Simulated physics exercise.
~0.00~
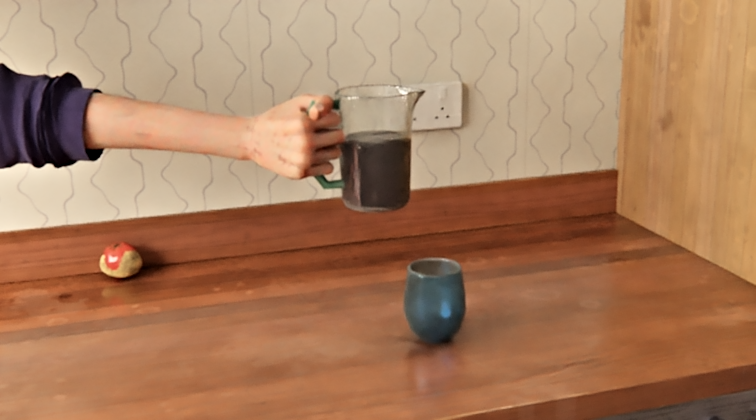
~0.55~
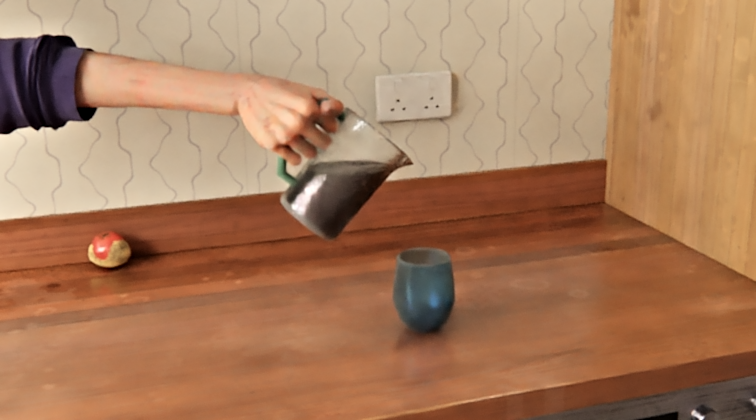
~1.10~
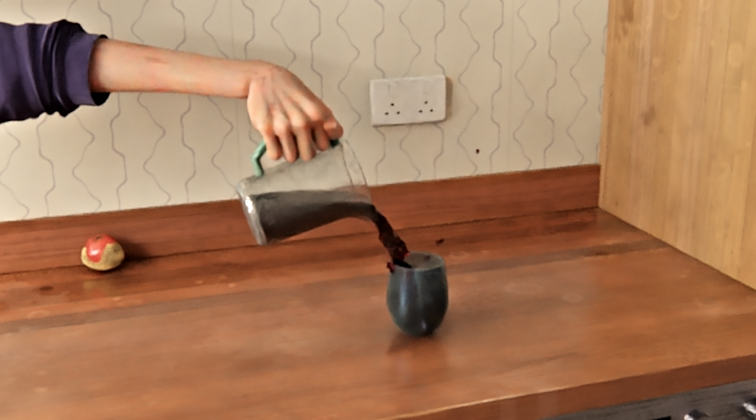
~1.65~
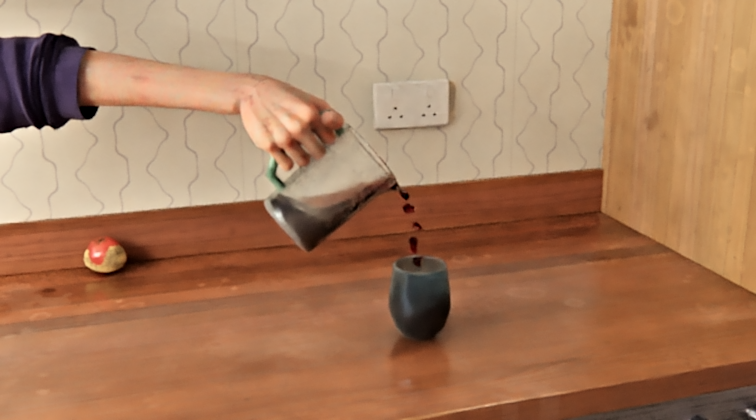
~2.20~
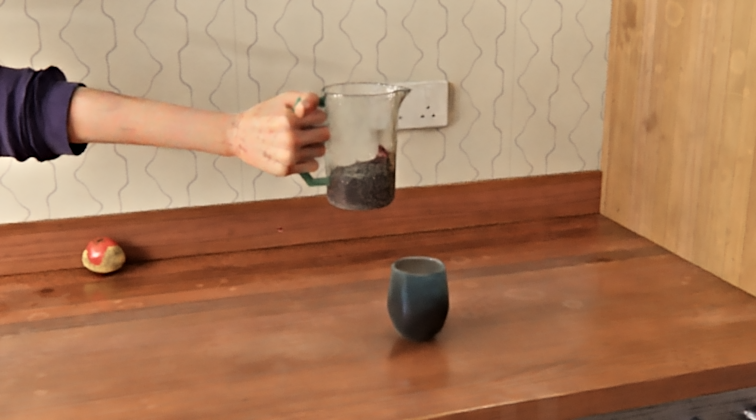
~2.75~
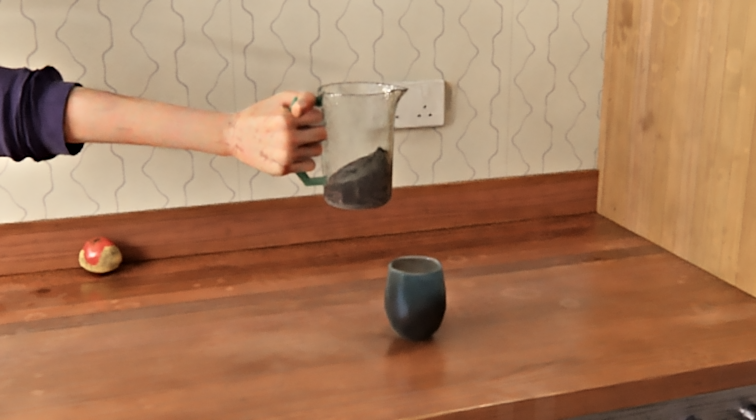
A hand tipped a glass pitcher of dark liquid to the right over a blue-green cup on a wooden counter, pouring a stream into it with a few stray drops, then brought the pitcher upright again, still partly full, above the cup.
